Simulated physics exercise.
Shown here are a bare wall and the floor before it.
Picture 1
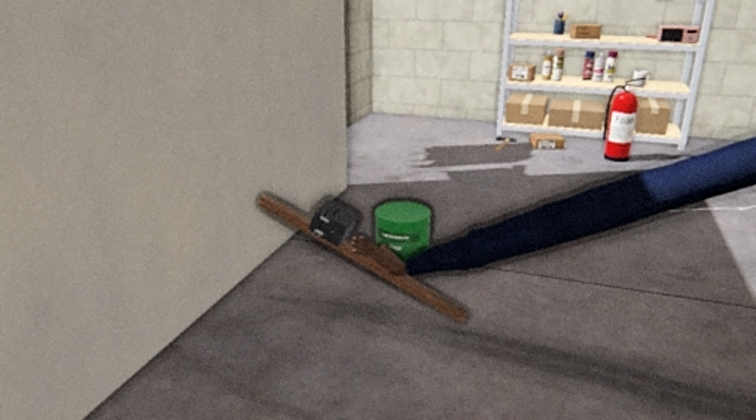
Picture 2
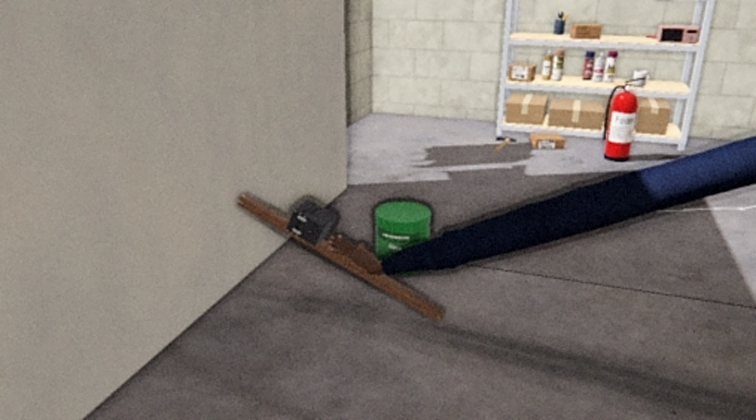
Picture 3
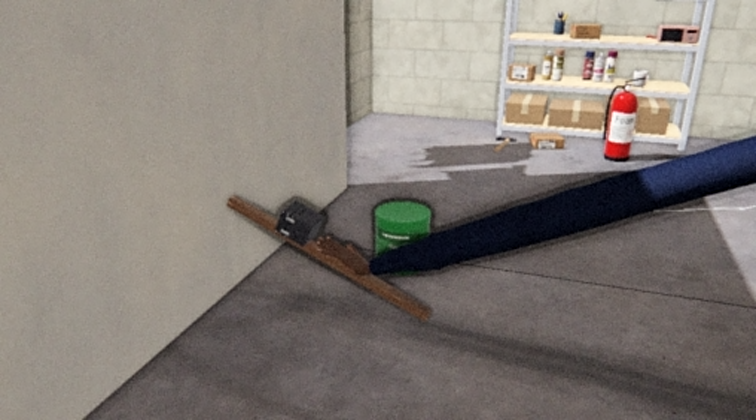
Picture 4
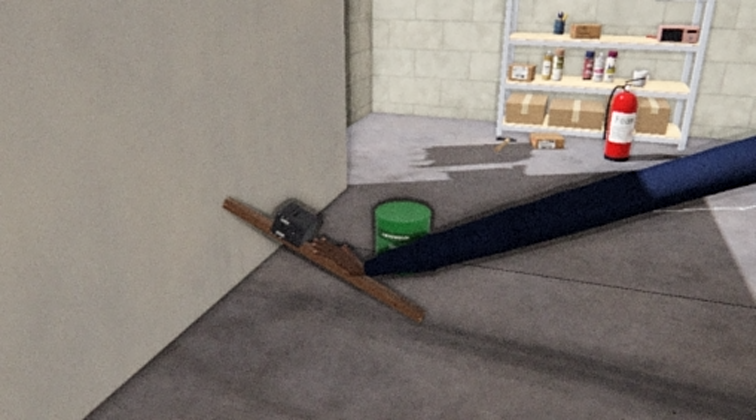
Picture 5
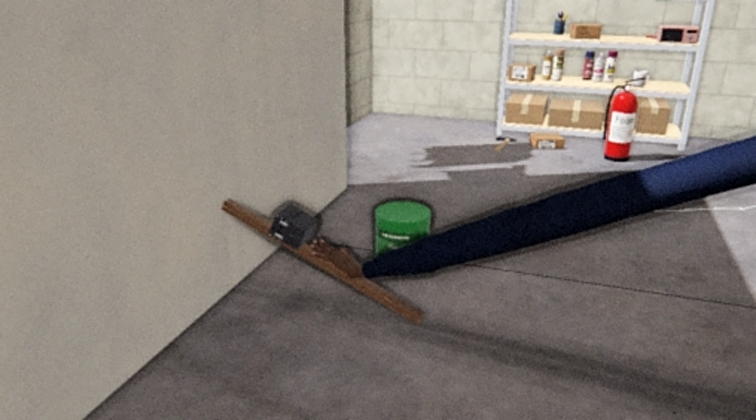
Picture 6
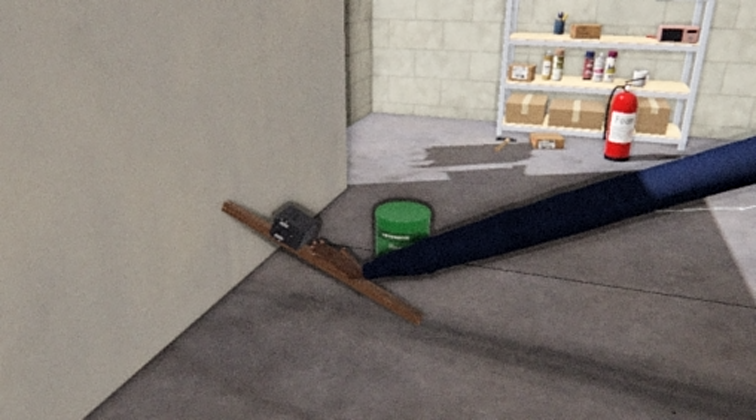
The video shows a dark-sleeved arm moving a brown pole with a dark block on it a short way left against a bare wall, near a green pail. The hand then stays at the slanted pole, which barely moves.
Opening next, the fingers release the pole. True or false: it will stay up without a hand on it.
False.
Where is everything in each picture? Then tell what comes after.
On its way; brown pole (361, 257); green pail (402, 238), in the first picture.
On its way; brown pole (339, 256); green pail (402, 238), in the second picture.
On its way; brown pole (327, 257); green pail (402, 238), in the third picture.
On its way; brown pole (322, 258); green pail (402, 238), in the fourth picture.
Propped up under the hand; brown pole (321, 260); green pail (402, 238), in the fifth picture.
Propped up under the hand; brown pole (321, 261); green pail (402, 238), in the sixth picture.
Then, 0.40 s later than the last frame, brown pole leaning 24° more than when let go near (332, 294).
Then, 0.60 s later than the last frame, brown pole leaning 21° more than when let go near (333, 288).
When it is over, moved from the start, brown pole; green pail as before. End places, in pixels of the last picture, brown pole near (334, 304). The pole slides down.
